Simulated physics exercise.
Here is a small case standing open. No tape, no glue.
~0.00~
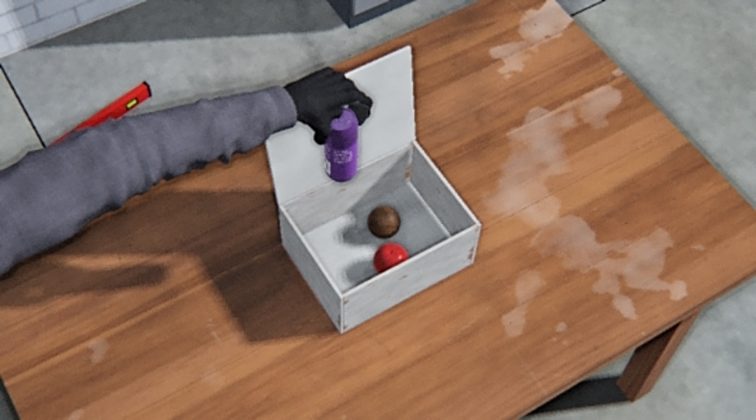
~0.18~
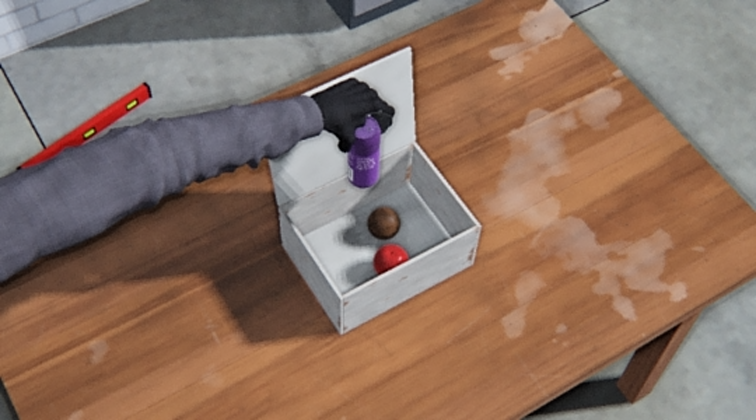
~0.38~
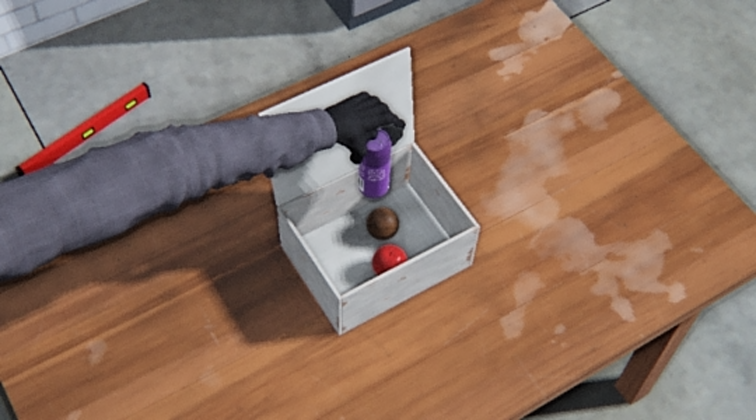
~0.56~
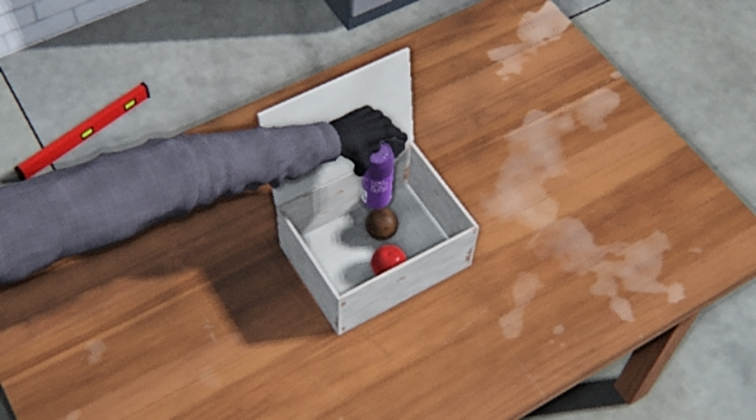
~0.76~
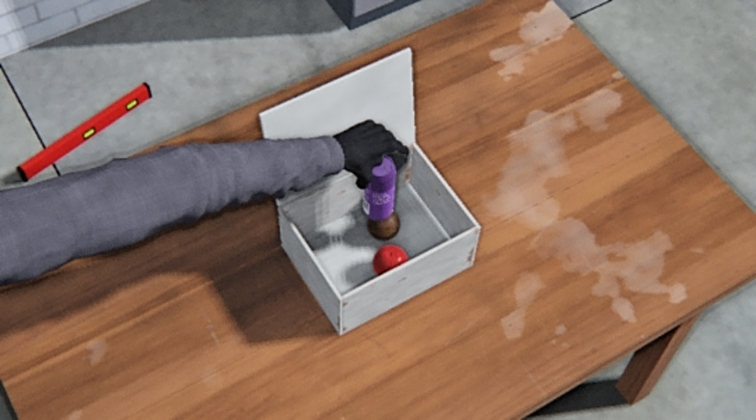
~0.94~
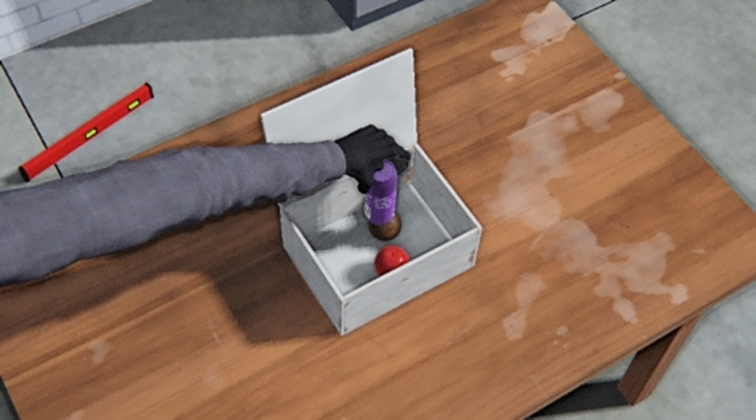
On a wooden table, a gloved hand holds a purple can over an open white case containing a brown ball and a red ball, moves it slightly right, and lowers it inside, partly covering the brown ball, still gripping it.
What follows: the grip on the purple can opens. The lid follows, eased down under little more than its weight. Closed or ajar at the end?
Outcome: The lid shuts flat.
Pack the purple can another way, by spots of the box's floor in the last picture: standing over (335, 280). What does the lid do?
Then it is held up.
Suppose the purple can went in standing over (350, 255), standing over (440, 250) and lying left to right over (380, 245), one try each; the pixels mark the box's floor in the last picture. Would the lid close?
In the first case it will not close; in the second case it will not close; in the third case it shuts flat.
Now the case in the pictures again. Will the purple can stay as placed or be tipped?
The purple can ends up tilted.
After 1.34 s, purple can turned 62° from how it was put near (345, 225); brown ball shifted a little.
After 2.14 s, lid 84° above the rim; purple can on its side near (331, 236); brown ball shifted about its own width.
After 2.54 s, lid 53° above the rim; purple can on its side near (331, 235); brown ball shifted about its own width.
After 2.84 s, lid 16° above the rim; purple can on its side near (331, 235); brown ball shifted about its own width.
In the end (3.5 s), lid shut; toppled in the box, purple can; moved from the start, brown ball; red apple unmoved. At the end, from the last picture's camera, purple can near (331, 235).
